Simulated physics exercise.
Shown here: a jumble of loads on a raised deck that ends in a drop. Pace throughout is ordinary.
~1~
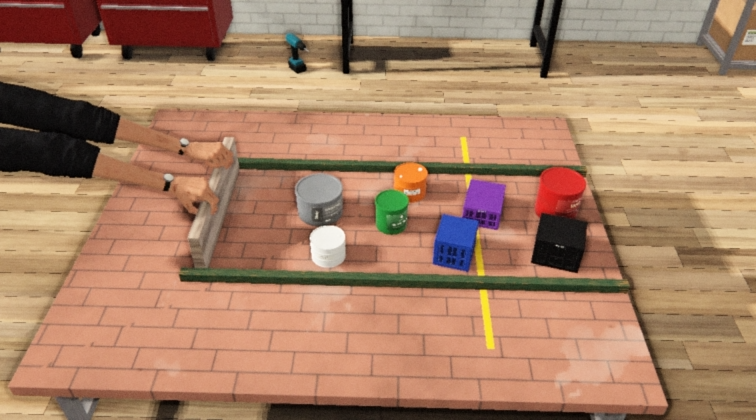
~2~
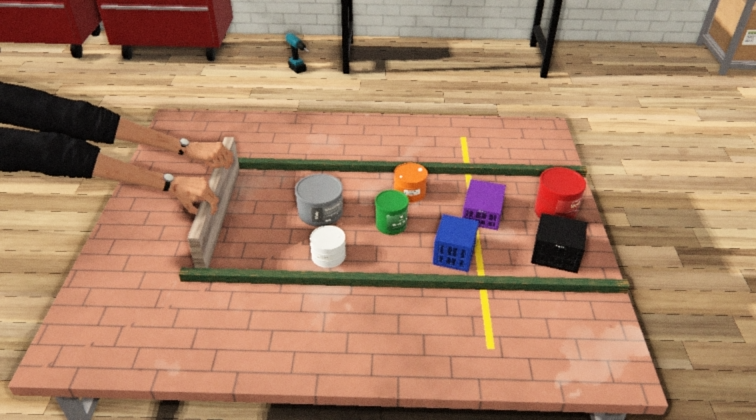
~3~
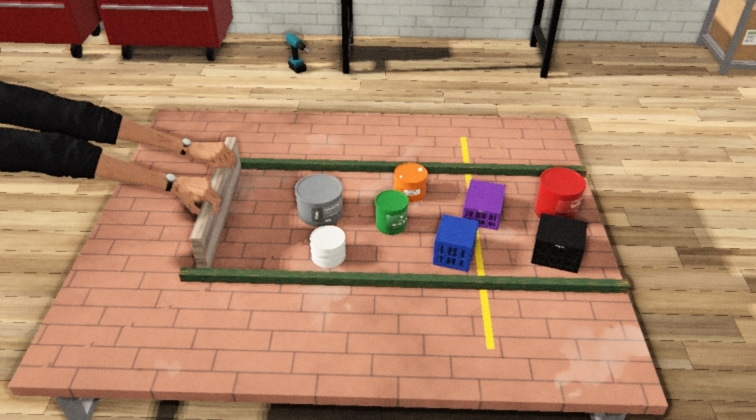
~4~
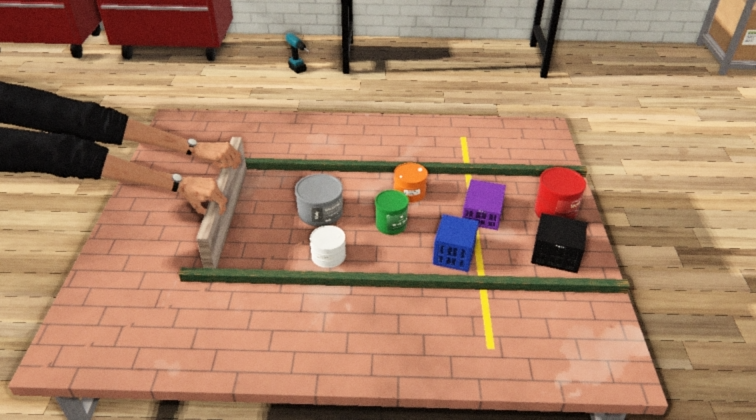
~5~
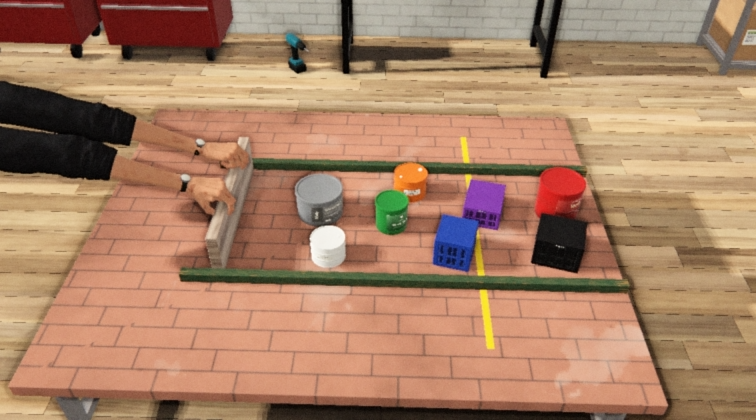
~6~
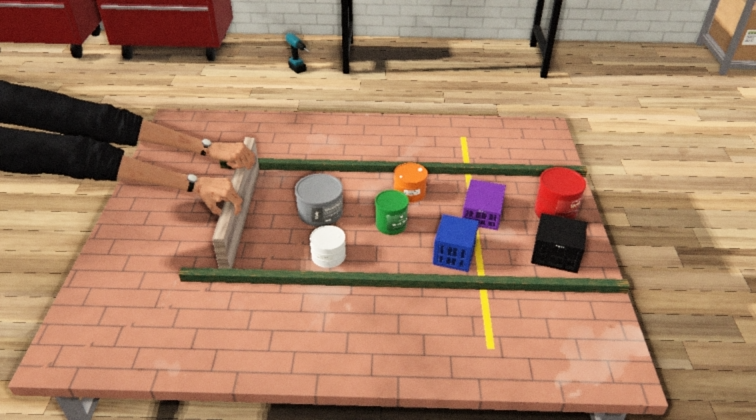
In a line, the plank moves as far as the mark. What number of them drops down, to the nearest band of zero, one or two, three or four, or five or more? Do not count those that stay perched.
Nearest band: Zero.
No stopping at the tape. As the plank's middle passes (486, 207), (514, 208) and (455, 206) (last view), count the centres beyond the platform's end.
In order, that gives 0, then 1, then 0.
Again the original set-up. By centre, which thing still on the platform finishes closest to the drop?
It's the red pail that is foremost.
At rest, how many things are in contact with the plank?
That would be 4 of them.
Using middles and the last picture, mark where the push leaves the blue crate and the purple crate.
The blue crate settles near (534, 251); as for the purple crate, near (538, 204).
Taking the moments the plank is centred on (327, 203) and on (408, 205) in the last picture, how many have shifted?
Counts: 2, 5.
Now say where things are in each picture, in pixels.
Red pail (559, 196); black crate (559, 243); purple crate (484, 204); plank (217, 200); tape (475, 224), in the first picture.
Black crate (559, 243); white canister (328, 247), in the second picture.
Purple crate (484, 204); green pail (392, 213), in the third picture.
Red pail (559, 197); orange canister (410, 183), in the fourth picture.
Black crate (559, 243); plank (232, 201), in the fifth picture.
Red pail (559, 197); black crate (559, 243); purple crate (484, 204); plank (239, 201); tape (475, 224), in the sixth picture.
Early on, none off yet; red pail at rest near (559, 197); black crate at rest near (559, 243); purple crate at rest near (484, 204).
Finally, the number that fall off is zero.
